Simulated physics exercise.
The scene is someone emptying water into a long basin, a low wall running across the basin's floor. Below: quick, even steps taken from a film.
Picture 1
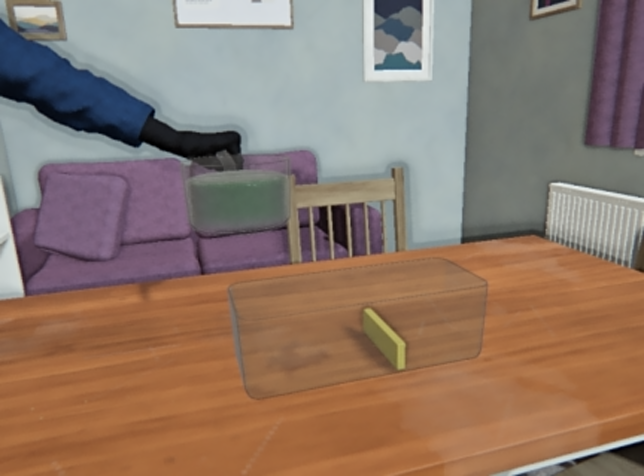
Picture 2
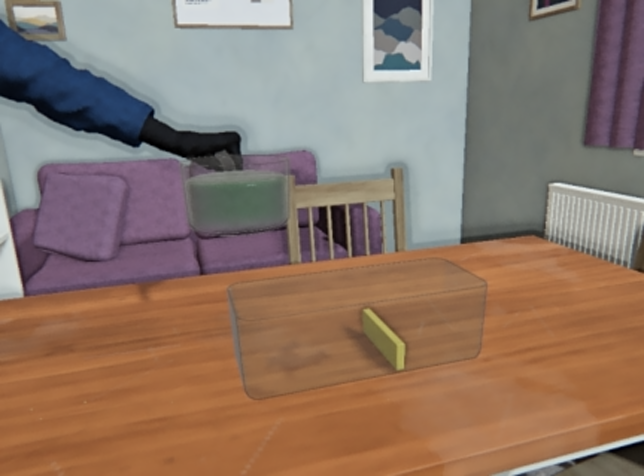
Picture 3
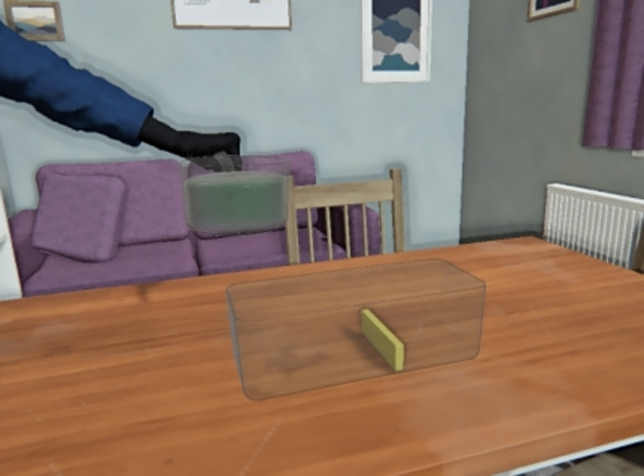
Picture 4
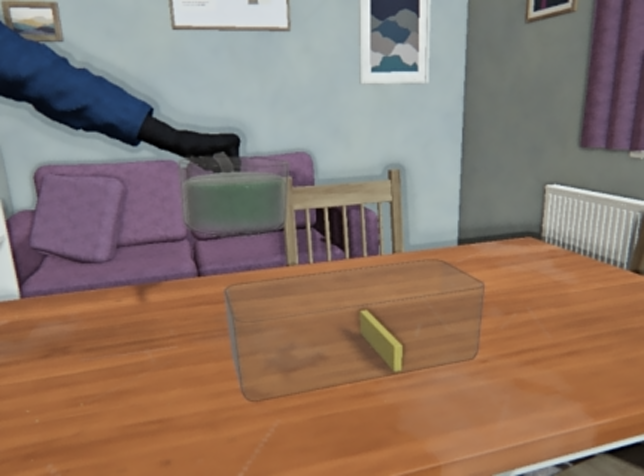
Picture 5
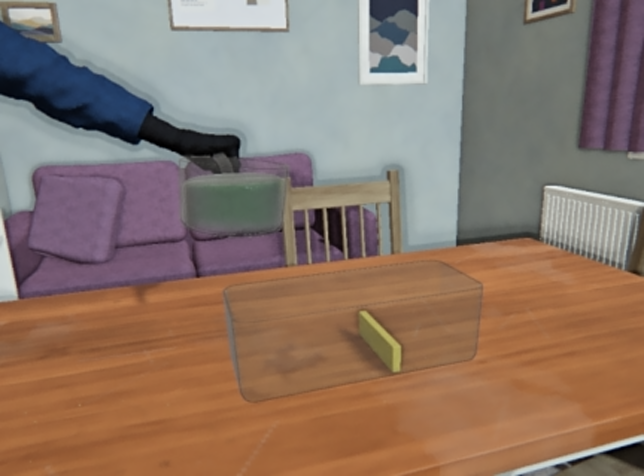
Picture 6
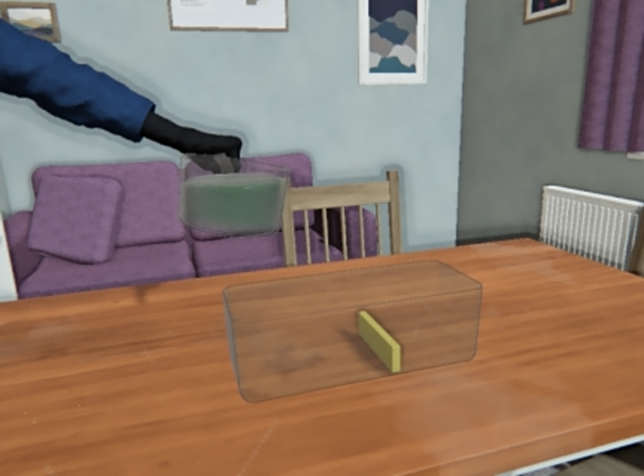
A gloved hand in a blue sleeve barely moved, tilting a see-through container of greenish water very slightly above a wooden table, where a clear basin with a low yellow wall inside stayed still.
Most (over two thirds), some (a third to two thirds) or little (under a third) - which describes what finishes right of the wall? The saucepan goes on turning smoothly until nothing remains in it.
Little.
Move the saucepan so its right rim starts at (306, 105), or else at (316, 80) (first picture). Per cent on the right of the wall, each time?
It would come to near 35 per cent, and then near 55 per cent.
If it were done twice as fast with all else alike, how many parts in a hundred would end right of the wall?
About 15 per cent.
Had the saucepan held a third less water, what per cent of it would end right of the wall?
Roughly 5 %.
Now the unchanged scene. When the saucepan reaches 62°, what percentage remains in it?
Roughly 70 percent remains at that point.
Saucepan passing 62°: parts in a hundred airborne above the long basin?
It's close to 25 per cent.
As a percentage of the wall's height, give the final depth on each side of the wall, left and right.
About 60 left, about 10 right.
A moment on, the saucepan is tipped part way and 72 per cent is still to pour, 5 is left of the wall and 0 right of it.
Next, the saucepan is tipped on its side and 16 per cent is still to pour, 68 is left of the wall and 2 right of it.
Then the saucepan is tipped right over and 1 per cent is still to pour, 91 is left of the wall and 5 right of it.
Later the saucepan is tipped right over and 0 per cent is still to pour, 94 is left of the wall and 5 right of it.
Finally, 94 per cent lies left of the wall, 6 right of it and 1 outside.
